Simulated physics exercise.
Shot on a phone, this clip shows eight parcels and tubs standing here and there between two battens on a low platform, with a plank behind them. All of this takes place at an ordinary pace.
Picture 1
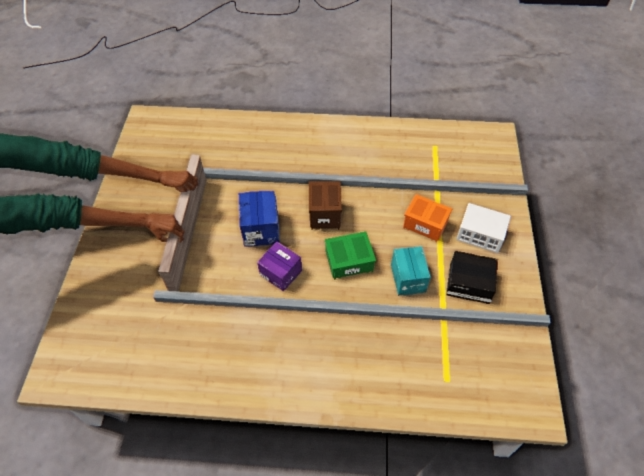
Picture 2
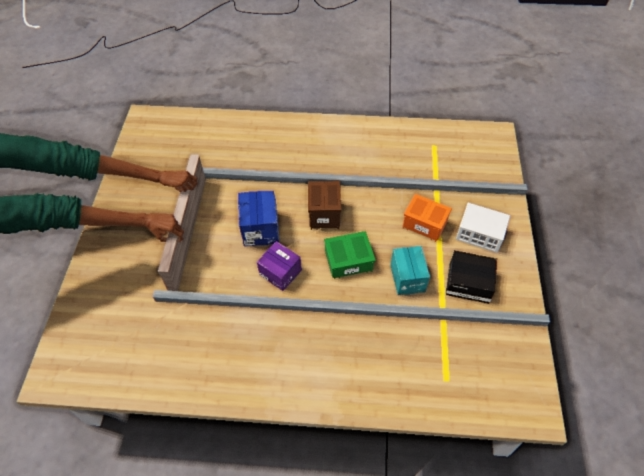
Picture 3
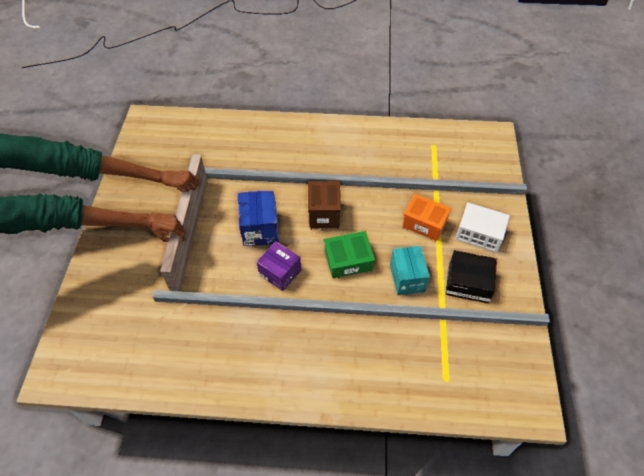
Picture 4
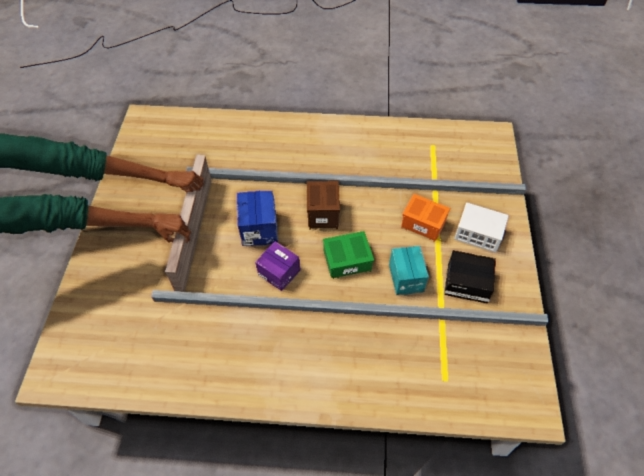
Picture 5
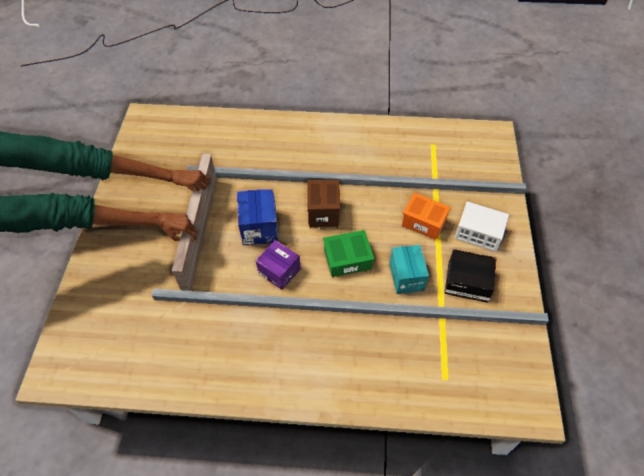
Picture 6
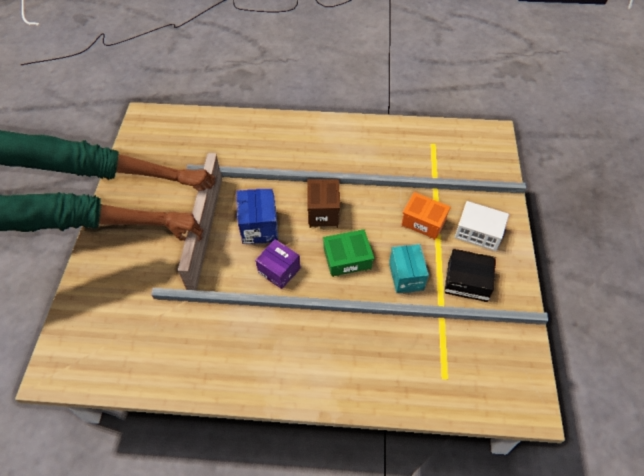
A plank held by two hands in green sleeves slides slightly rightward between two grey battens on a low wooden platform, seen from above at an angle. Ahead of it stand blue, purple, brown and green boxes, then orange and turquoise ones by a yellow tape line, with white and black ones at the right. The boxes stay put, untouched, while the view barely shifts.
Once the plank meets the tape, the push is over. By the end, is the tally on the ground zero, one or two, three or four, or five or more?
Honestly, the ones lost over the side add up to one, maybe two.
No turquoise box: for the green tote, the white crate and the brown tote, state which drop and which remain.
The green tote remains in place while the white crate falls away, and the brown tote remains in place.
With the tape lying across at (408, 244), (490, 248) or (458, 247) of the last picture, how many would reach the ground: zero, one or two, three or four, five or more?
Going through the places as listed, I'd say no fall at all, then more than four, then three or four.
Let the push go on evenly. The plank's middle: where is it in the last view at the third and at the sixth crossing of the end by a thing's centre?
First at (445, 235), next at (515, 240).
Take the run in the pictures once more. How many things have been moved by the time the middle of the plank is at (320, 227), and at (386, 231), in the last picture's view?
Well, it's 5 at the first one and 8 at the second.
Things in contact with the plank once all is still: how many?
Total: 3.
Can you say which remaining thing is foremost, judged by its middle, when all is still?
The turquoise box is the one.
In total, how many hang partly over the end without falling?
1.
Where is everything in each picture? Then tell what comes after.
White crate (483, 228); black parcel (472, 277); orange tote (427, 218); plank (185, 221); tape (440, 248), in the first picture.
Black parcel (472, 277); purple parcel (280, 266), in the second picture.
Orange tote (426, 218); turquoise box (409, 270), in the third picture.
White crate (481, 228); plank (191, 221), in the fourth picture.
Black parcel (470, 276); brown tote (324, 204), in the fifth picture.
White crate (481, 226); black parcel (470, 275); orange tote (425, 216); plank (202, 220); tape (438, 245), in the sixth picture.
Soon after, none off yet; white crate at rest near (481, 226); black parcel at rest near (470, 275); orange tote at rest near (425, 216).
After that, none off yet; white crate displaced a little near (495, 227); black parcel displaced about its own width near (528, 281); orange tote displaced about its own width near (455, 215).
In the end, the number that fall off is one or two; gone, black parcel and white crate.
